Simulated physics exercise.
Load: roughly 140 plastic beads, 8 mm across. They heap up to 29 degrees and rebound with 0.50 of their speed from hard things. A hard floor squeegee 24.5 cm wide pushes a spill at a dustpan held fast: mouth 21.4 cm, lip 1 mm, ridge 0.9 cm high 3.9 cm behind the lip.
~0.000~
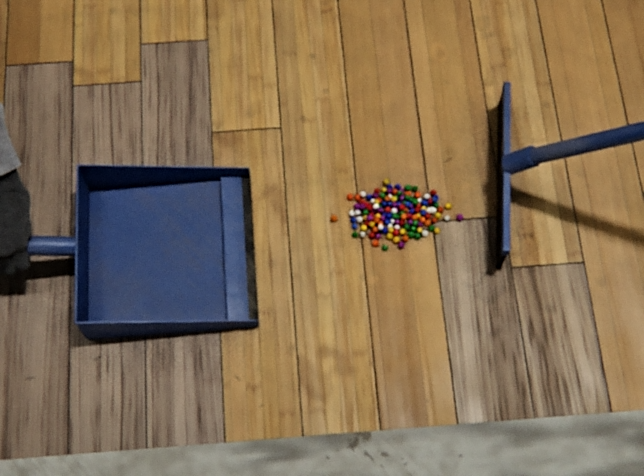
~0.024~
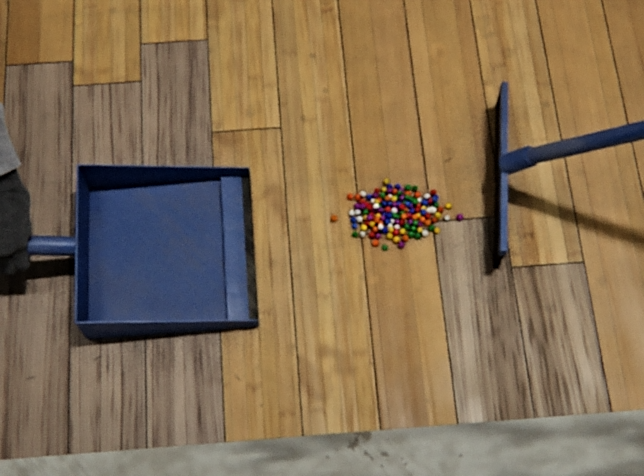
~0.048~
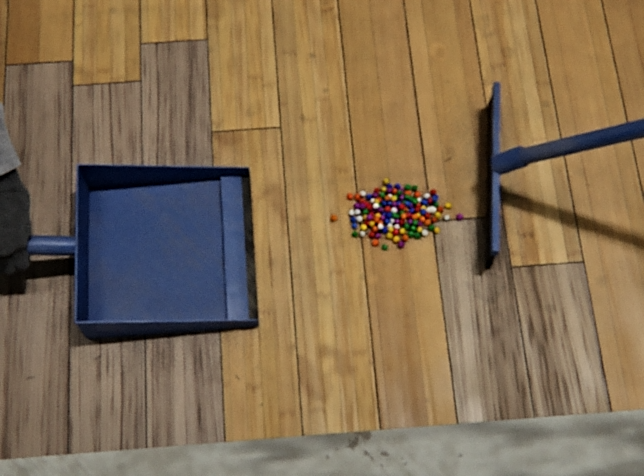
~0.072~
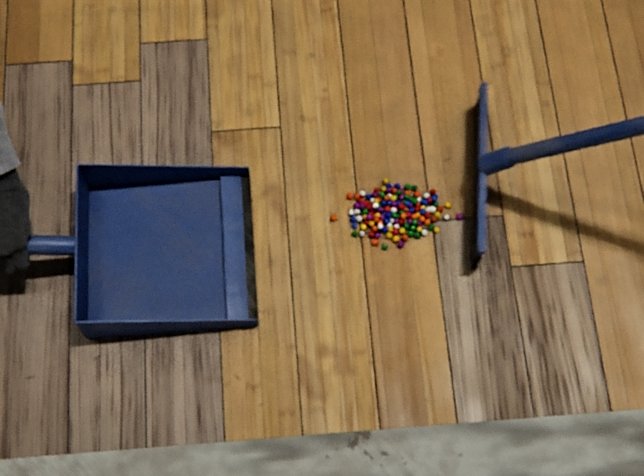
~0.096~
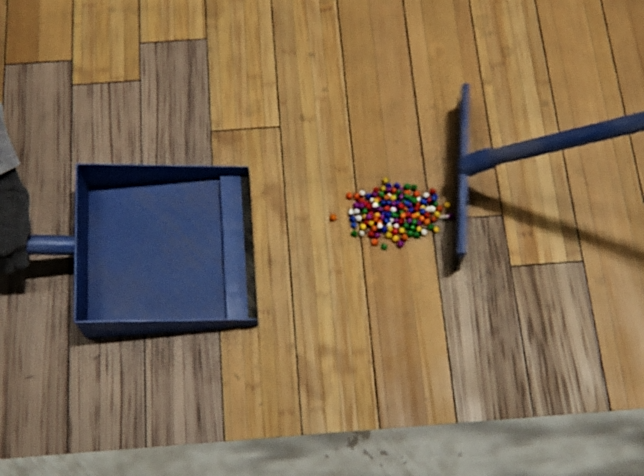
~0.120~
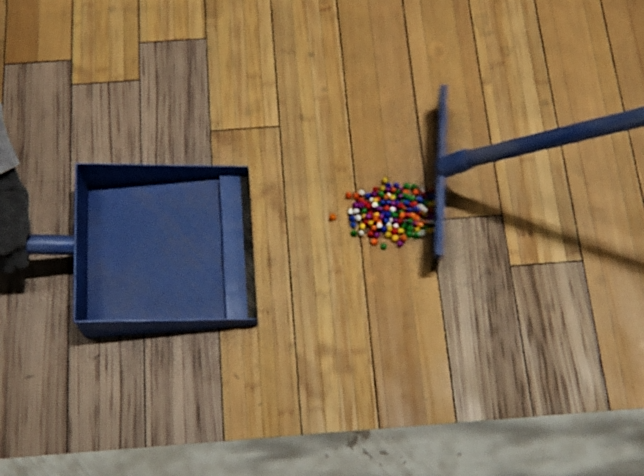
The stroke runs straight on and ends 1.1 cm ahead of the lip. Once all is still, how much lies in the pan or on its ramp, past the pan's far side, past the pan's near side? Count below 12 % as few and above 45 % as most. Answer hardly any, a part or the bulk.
Pan: The bulk, far side: A part, near side: Hardly any.
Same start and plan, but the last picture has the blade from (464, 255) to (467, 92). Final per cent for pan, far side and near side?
Pan 35, far 20, near 0.
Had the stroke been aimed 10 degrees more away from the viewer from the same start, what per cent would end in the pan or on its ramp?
In that case some 45 per cent.
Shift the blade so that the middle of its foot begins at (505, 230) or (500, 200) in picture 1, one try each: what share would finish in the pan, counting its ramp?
About 50 and 55 per cent.
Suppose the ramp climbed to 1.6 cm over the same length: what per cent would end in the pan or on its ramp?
In that case some 35 per cent.
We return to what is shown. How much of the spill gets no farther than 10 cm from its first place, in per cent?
Some 0 per cent.
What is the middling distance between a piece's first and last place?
About 34 cm.
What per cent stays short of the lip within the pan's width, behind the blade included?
About 20 per cent.
Then, at 0.23 s, middle of the blade 12 cm from the lip; 0 % over the lip, far side 10 %, near side 0 %.
Then, at 0.30 s, middle of the blade 5 cm from the lip; 0 % over the lip, far side 25 %, near side 0 %.
Then, at 0.51 s, middle of the blade 3 cm from the lip; 65 % over the lip, far side 25 %, near side 5 %.
At rest (1.9 s), pan 50 %, far side 25 %, near side 5 %, in front of the lip or behind the blade 20 %.
